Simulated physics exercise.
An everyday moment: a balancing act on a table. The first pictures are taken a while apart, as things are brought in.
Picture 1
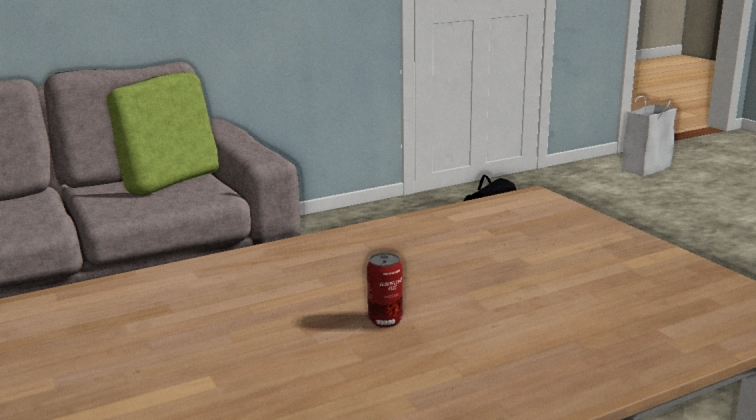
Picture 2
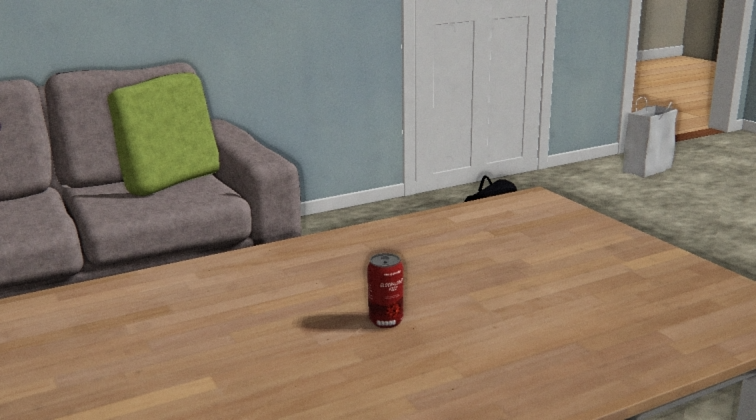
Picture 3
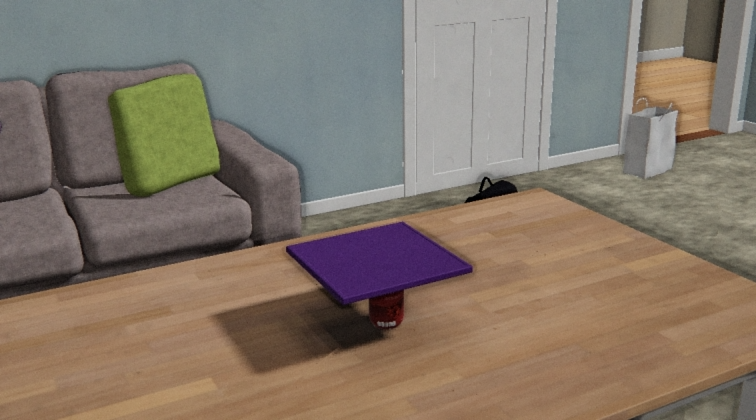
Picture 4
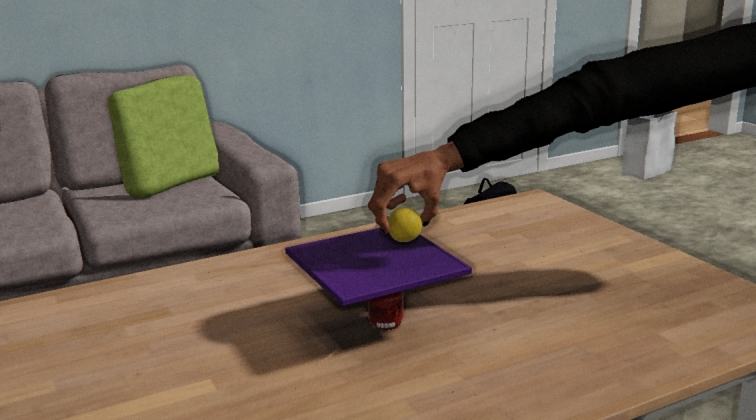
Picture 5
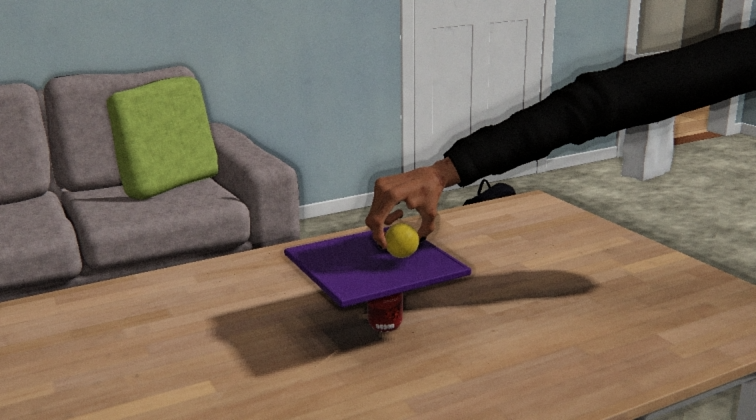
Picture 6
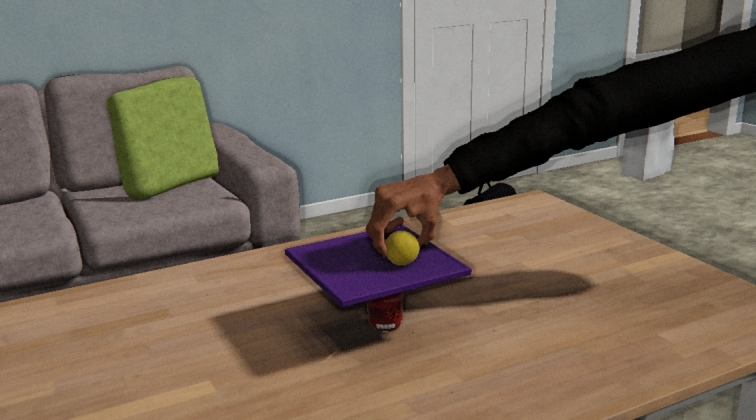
Purple lid appearing on top of a red can on a wooden table, then a hand lowering a yellow lemon onto it.
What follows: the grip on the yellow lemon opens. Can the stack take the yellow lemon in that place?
In the end the stack stays up.
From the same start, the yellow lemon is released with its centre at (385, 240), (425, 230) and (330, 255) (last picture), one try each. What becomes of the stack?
First try: It stays up; second try: It holds; third try: It loses its balance.
Then, 0.50 s later than the last frame, all is still.
Then, 1.10 s later than the last frame, things are still on the move.
Then, 1.70 s later than the last frame, all is still.
Then, 2.30 s later than the last frame, things are still on the move.
When it is over, all 3 as before. End places, in pixels of the last picture, yellow lemon near (402, 249). The stack keeps its balance.
